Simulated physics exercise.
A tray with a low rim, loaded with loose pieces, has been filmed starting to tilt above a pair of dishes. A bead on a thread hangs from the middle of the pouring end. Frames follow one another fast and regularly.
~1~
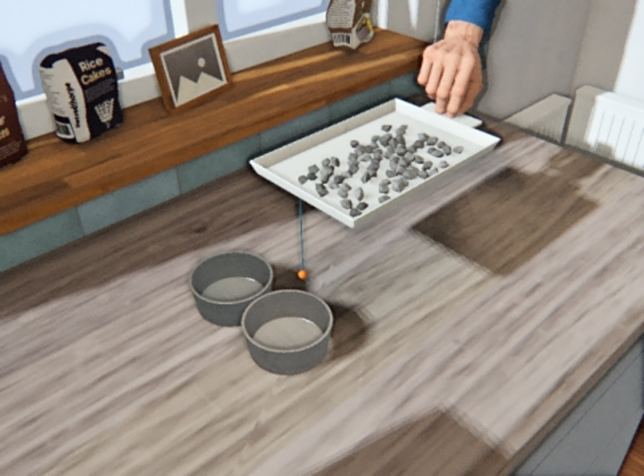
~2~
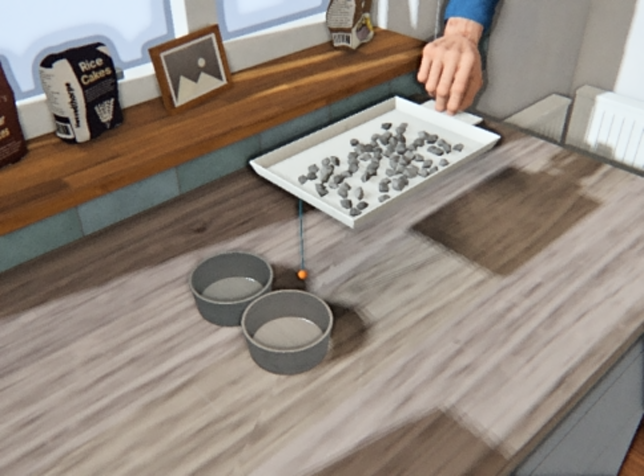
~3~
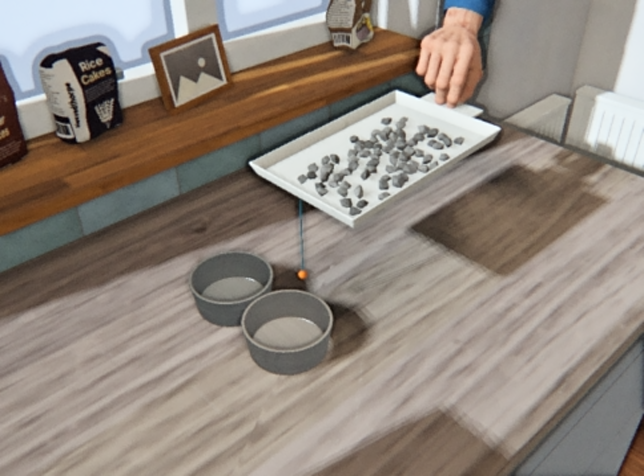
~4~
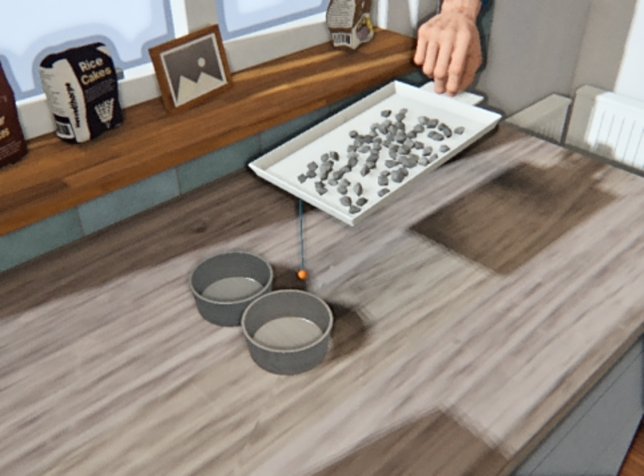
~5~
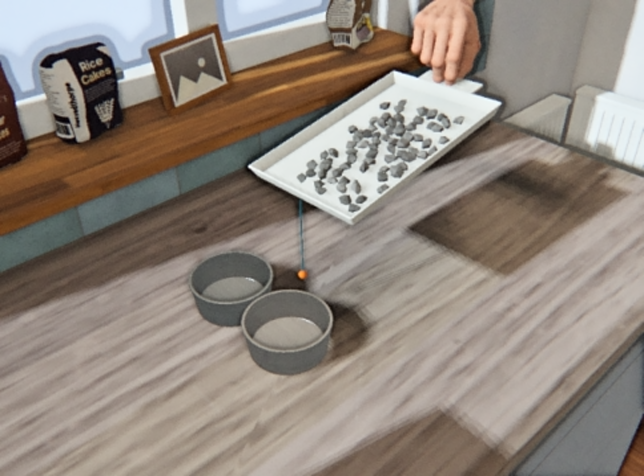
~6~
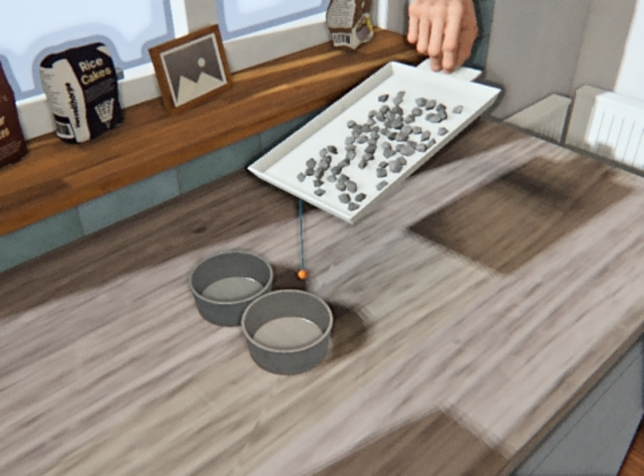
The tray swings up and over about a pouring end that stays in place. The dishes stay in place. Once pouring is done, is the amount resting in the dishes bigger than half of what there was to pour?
Yes, it is over half.
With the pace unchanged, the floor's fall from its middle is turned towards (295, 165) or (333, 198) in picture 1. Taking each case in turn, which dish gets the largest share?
Taking them in order: Left side, followed by right side.
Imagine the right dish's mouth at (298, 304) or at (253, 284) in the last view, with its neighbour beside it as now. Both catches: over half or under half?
First try: Higher than half; second try: Higher than half.
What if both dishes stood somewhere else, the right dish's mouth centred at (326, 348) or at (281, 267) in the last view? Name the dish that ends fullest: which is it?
The one at left, then the one at right.
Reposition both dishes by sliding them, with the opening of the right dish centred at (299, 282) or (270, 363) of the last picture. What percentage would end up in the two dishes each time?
First 60 per cent, second 0 per cent.
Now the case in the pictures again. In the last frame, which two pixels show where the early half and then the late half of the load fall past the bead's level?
The opening half passes (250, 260), the closing half (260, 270).
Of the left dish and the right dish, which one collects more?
Winner, as observed: The left-positioned one.
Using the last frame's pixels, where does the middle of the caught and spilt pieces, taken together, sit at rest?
Roughly pixel (238, 300).
Soon after the last picture, tray tipped steeply; most on the tray; a small part in the air.
A little later, tray tipped past a quarter turn; about a quarter in the right dish; about half in the left dish; a small part outside both; about a quarter in the air.
Later still, tray tipped past a quarter turn; about a quarter in the right dish; about two thirds in the left dish; a small part outside both.
At rest, tray tipped past a quarter turn; about a quarter in the right dish; about two thirds in the left dish; a small part outside both.
